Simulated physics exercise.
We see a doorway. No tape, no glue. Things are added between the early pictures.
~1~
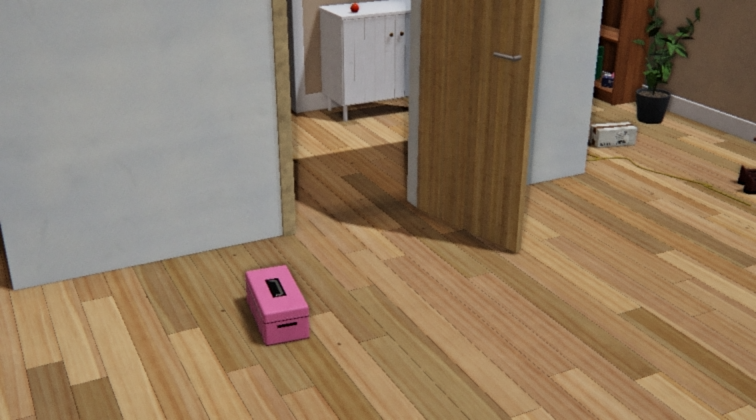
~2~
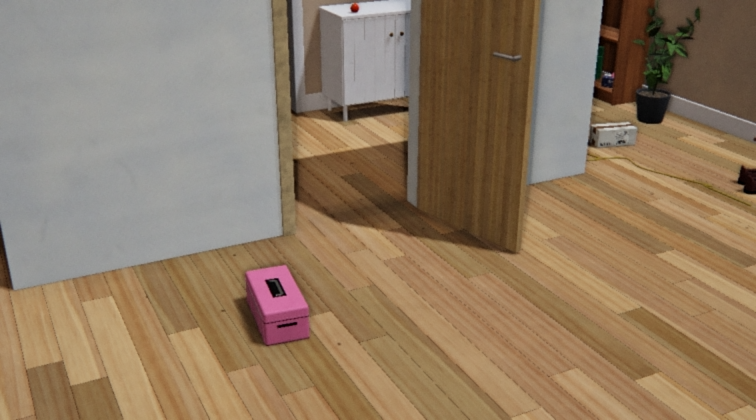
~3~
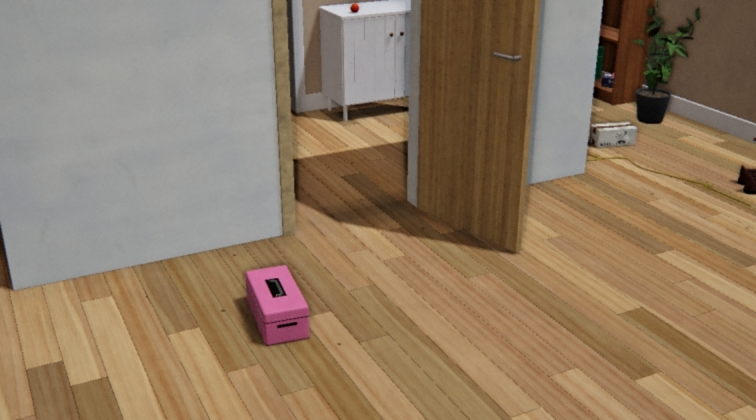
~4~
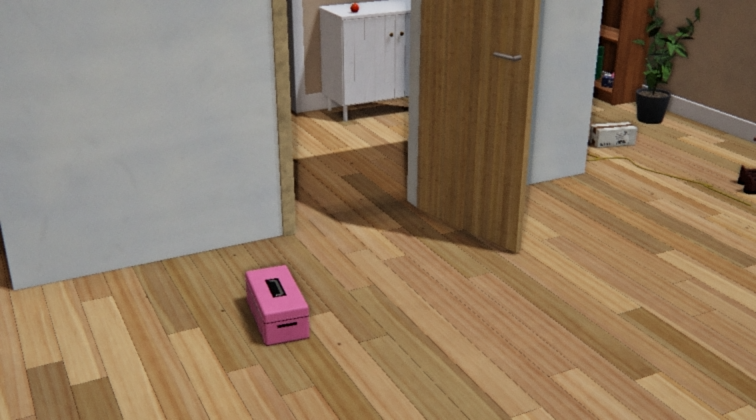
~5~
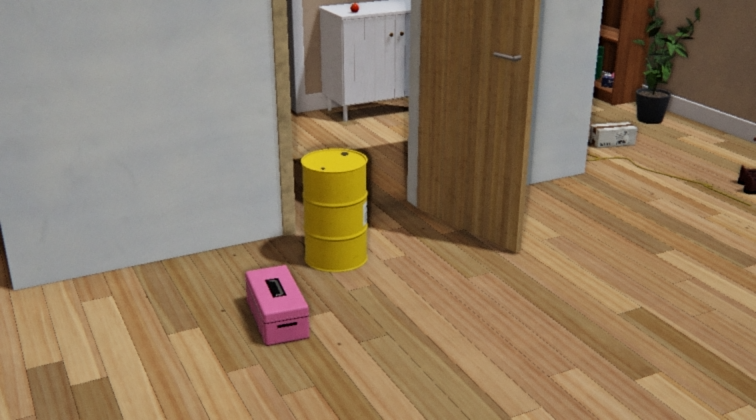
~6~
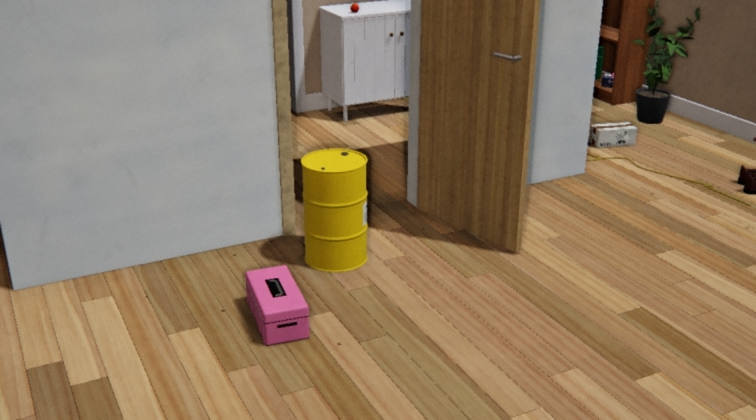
At first, a pink box sits alone on the wooden floor in front of a doorway, its wooden door standing wide open and still. Then a yellow drum appears just behind the box, in front of the opening, while the box and door stay unmoved.
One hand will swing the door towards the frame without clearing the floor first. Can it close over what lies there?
As it turns out, it is blocked.
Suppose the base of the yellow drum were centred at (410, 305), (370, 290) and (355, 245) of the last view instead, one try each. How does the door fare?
First, it shuts; second, it reaches the frame; third, it jams.
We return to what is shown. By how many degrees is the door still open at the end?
About 40°.
Then, 0.50 s after the last picture, door at 89°.
Then, 0.80 s after the last picture, door at 70°.
Then, 1.10 s after the last picture, door at 49°.
At rest, door at 40°; both in place. Seen from the same camera at the end, yellow drum near (334, 210).
